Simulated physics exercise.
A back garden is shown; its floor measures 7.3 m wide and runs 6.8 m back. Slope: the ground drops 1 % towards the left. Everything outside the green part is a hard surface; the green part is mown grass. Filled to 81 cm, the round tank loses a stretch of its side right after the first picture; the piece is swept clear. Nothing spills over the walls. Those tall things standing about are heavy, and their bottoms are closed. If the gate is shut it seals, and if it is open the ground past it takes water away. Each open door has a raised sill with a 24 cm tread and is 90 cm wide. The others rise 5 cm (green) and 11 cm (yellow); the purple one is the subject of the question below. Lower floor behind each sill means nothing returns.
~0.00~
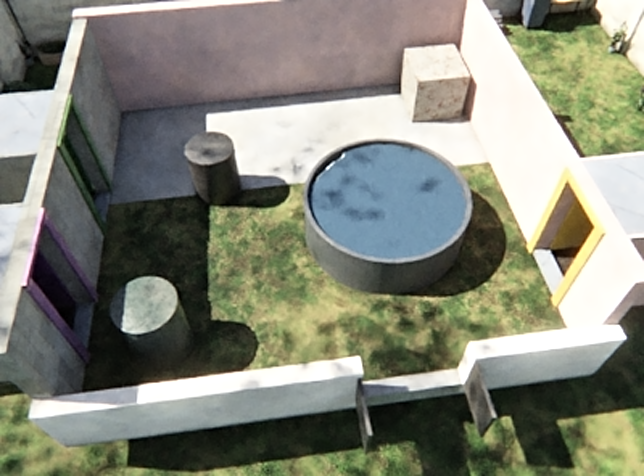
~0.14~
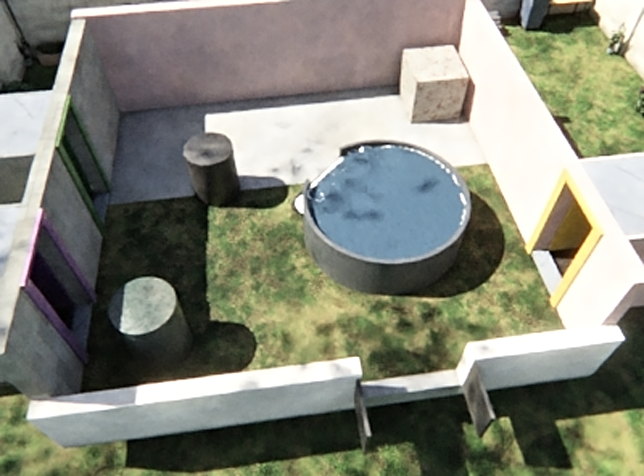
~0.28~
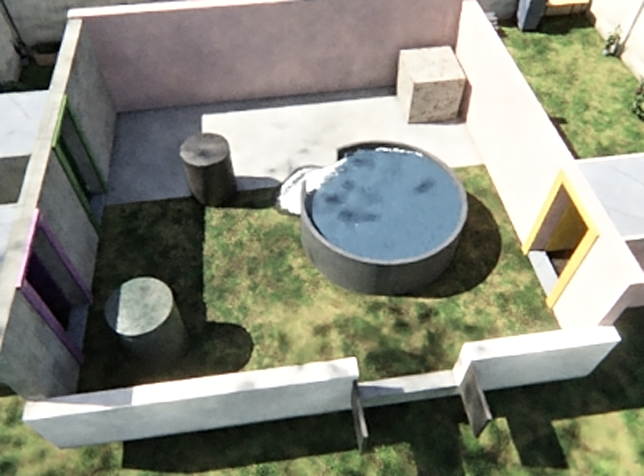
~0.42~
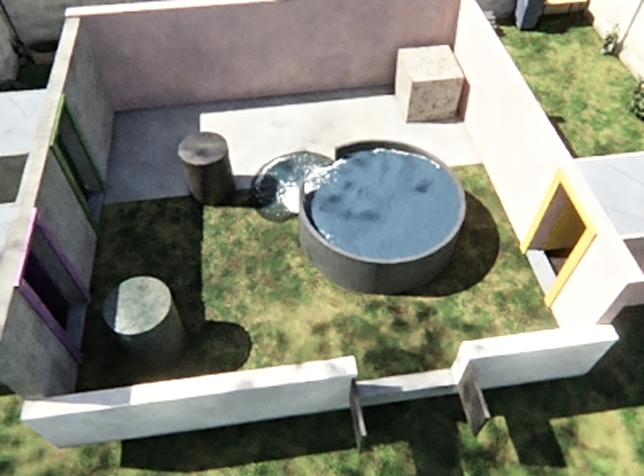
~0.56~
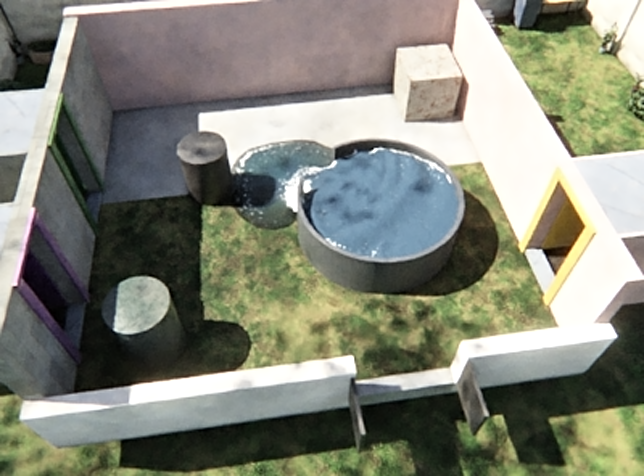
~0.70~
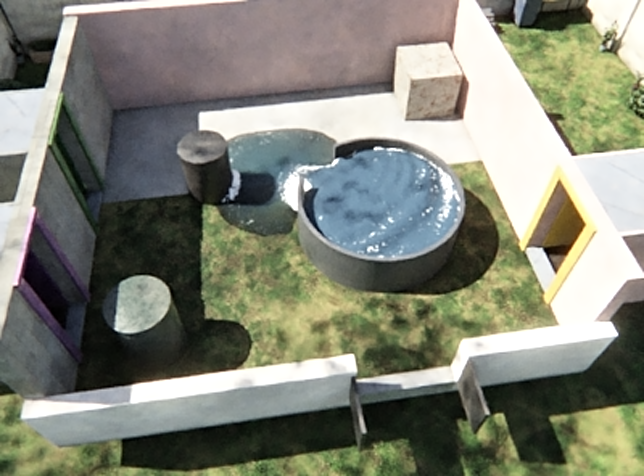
Water pouring from a gap in a round tank's far side, spreading left across the walled garden and reaching a dark cylinder.
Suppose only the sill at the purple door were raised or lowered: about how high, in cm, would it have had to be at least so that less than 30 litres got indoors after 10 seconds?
It would have had to be about 10.5 cm high.
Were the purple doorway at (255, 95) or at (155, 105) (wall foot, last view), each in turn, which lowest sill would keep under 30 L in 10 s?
Minimums: About 21 cm and 24 cm.
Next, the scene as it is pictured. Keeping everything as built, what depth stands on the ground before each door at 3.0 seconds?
Reading in centimetres: Green = 3, yellow = 0, purple = 0.
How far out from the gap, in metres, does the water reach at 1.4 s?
About 4.2 m.
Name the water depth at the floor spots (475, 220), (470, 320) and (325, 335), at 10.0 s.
The three readings, in order, are 4, 0 and 9 cm.
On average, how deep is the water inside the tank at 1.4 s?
About 61 cm.
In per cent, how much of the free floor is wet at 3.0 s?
Wet: Close to 50 %.
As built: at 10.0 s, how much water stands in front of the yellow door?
It works out to about 0.0 centimetres deep.
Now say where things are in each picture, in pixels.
Still water, 81 cm deep, in the round tank at (387, 198); the purple door at (66, 294) is dry, in the first picture.
The gap is on the far side, the front 0.4 m out at a hidden place; the back of the round tank holds 81 cm, in the second picture.
The front is at (302, 169), 0.8 m from the gap on the far side; 0.8 m2 of floor is wet, 81 cm left at the back, in the third picture.
The gap is on the far side, the front 1.3 m out at (268, 165); the back of the round tank holds 81 cm, in the fourth picture.
Water pours out on the far side and has run 1.8 m, to (250, 152); about 8 cm deep outside, 81 cm at the back, in the fifth picture.
The gap is on the far side, the front 2.3 m out at (232, 140); the back of the round tank holds 78 cm; 3.0 m in a straight line remain to the purple door at (58, 293), in the sixth picture.
After 1.4 s water covers 30 % of the floor, deepest (46 cm) near (316, 190); it has not reached the purple door.
After 3.0 s water covers 50 % of the floor, deepest (44 cm) near (113, 119); it has not reached the purple door.
After 10.0 s water covers 90 % of the floor, deepest (16 cm) near (106, 173); 14 cm at the purple door, 69 litres in over its 8 cm sill.
At the purple door as built, the water arrived by 3.9 s and peaked near 15 cm at 6.2 s.
With a sill of 8.5 cm, 63 litres would have come in within the 10 s; with 11.5 cm, 21 litres. So under 30 litres takes about 10.5 cm.
